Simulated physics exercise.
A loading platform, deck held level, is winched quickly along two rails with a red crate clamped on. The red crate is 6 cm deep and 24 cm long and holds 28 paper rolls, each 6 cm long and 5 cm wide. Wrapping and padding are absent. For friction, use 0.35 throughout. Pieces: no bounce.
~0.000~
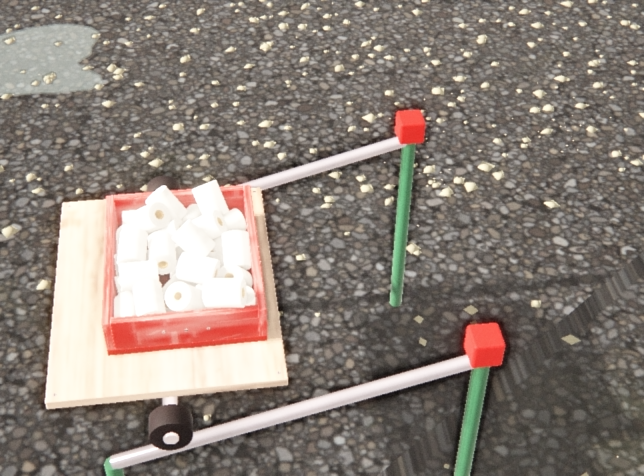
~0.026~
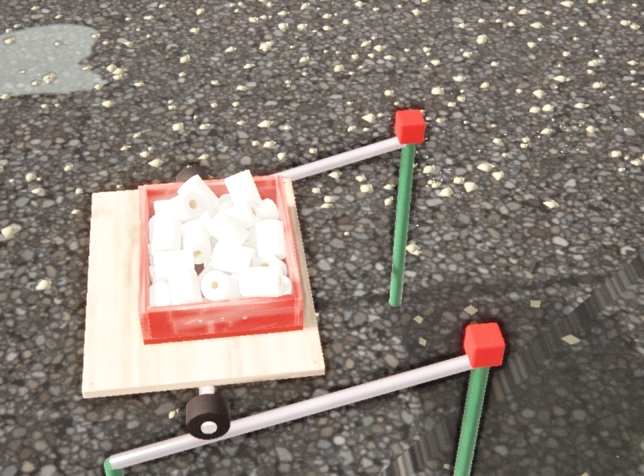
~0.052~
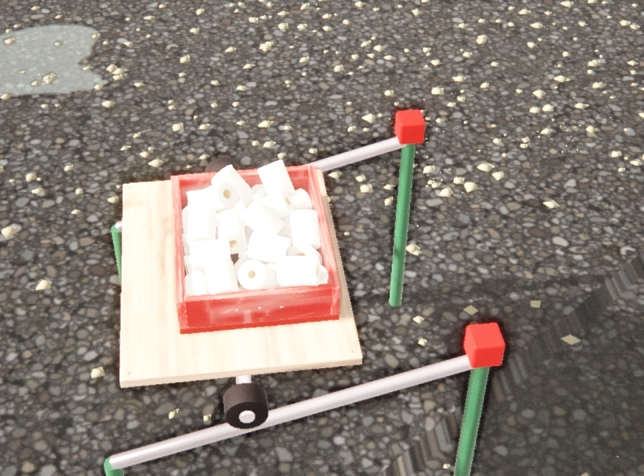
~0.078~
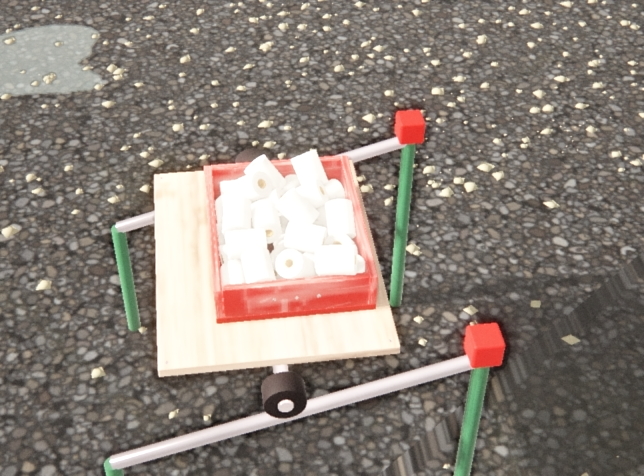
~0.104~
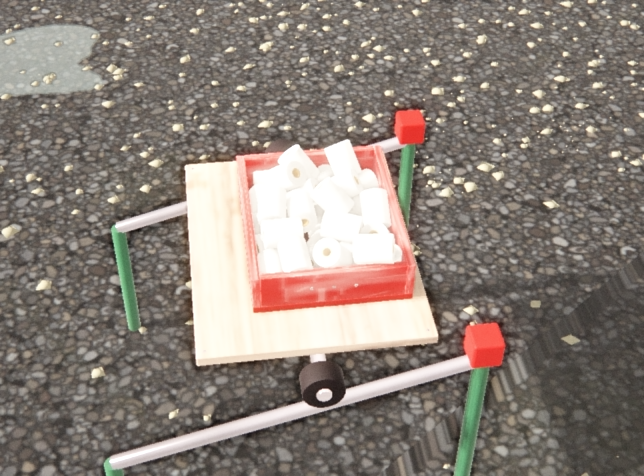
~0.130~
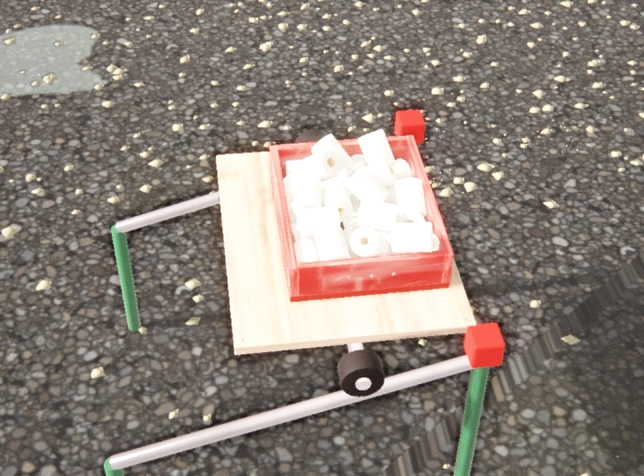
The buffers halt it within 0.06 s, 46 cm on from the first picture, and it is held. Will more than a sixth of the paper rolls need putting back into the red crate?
My guess is a loss in excess of a sixth.
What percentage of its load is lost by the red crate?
Somewhere close to 40 per cent, I reckon.
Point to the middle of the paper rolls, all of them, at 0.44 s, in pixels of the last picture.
(478, 181).
After 0.16 s, braking begins.
After 0.28 s, red crate 25 in, 3 out.
After 0.44 s, red crate 18 in, 10 out.
After 0.66 s, red crate 17 in, 11 out.
Outcome (at 1.21 s), red crate 17 in, 11 out. Asked share, 11 of 28, 39 per cent.
